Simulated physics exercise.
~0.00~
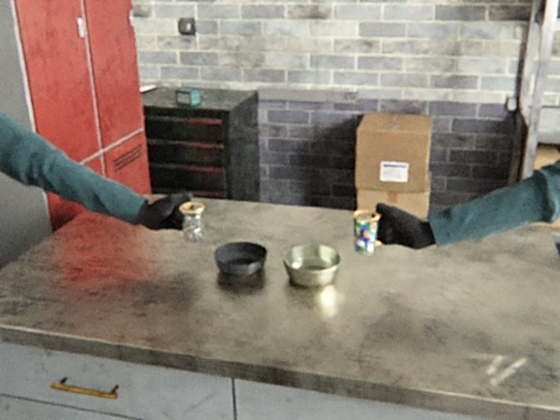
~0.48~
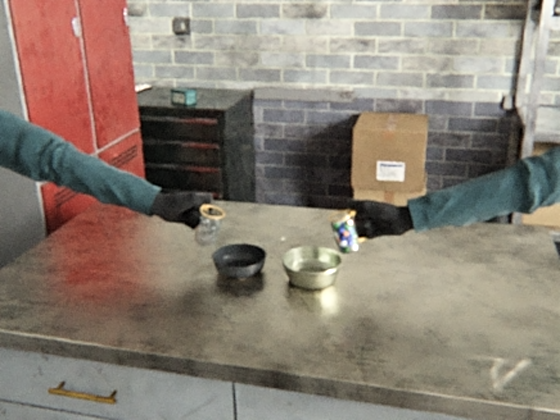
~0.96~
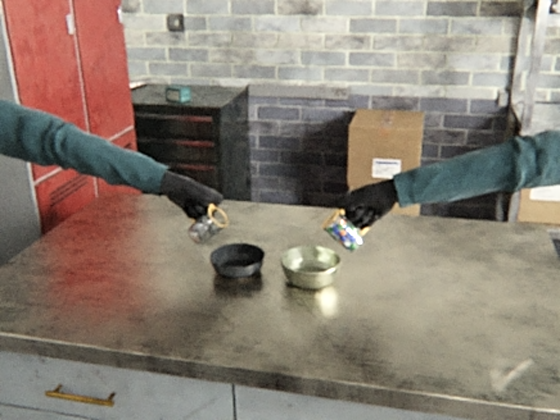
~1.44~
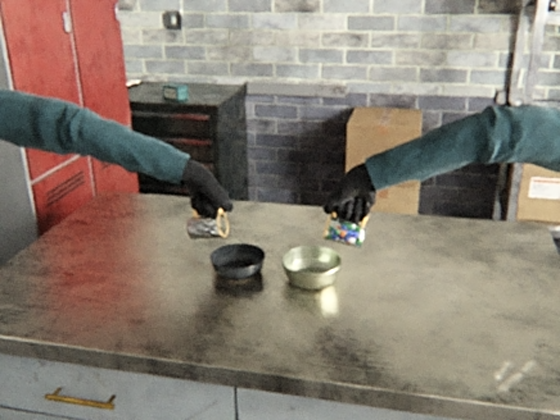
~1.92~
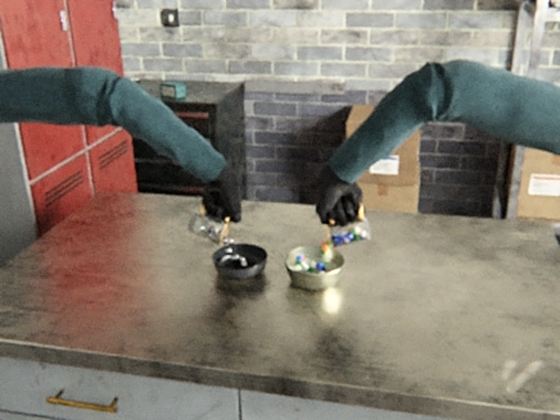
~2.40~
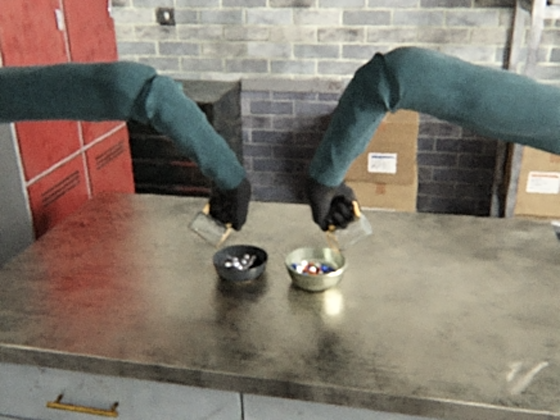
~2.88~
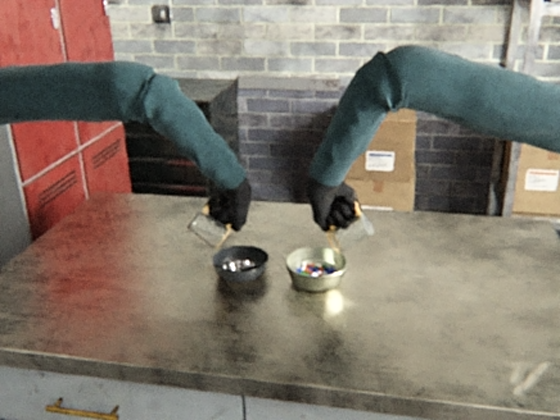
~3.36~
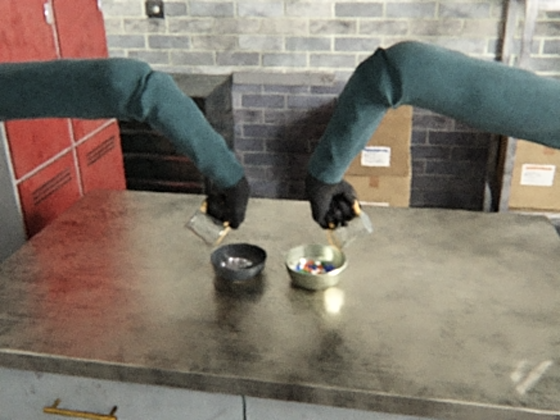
Two arms in teal sleeves and black gloves moved small clear cups inward over a dark dish and a pale metal one on a worn table, then tipped them until the silvery pieces and colorful pieces dropped out, all landing inside the dishes.
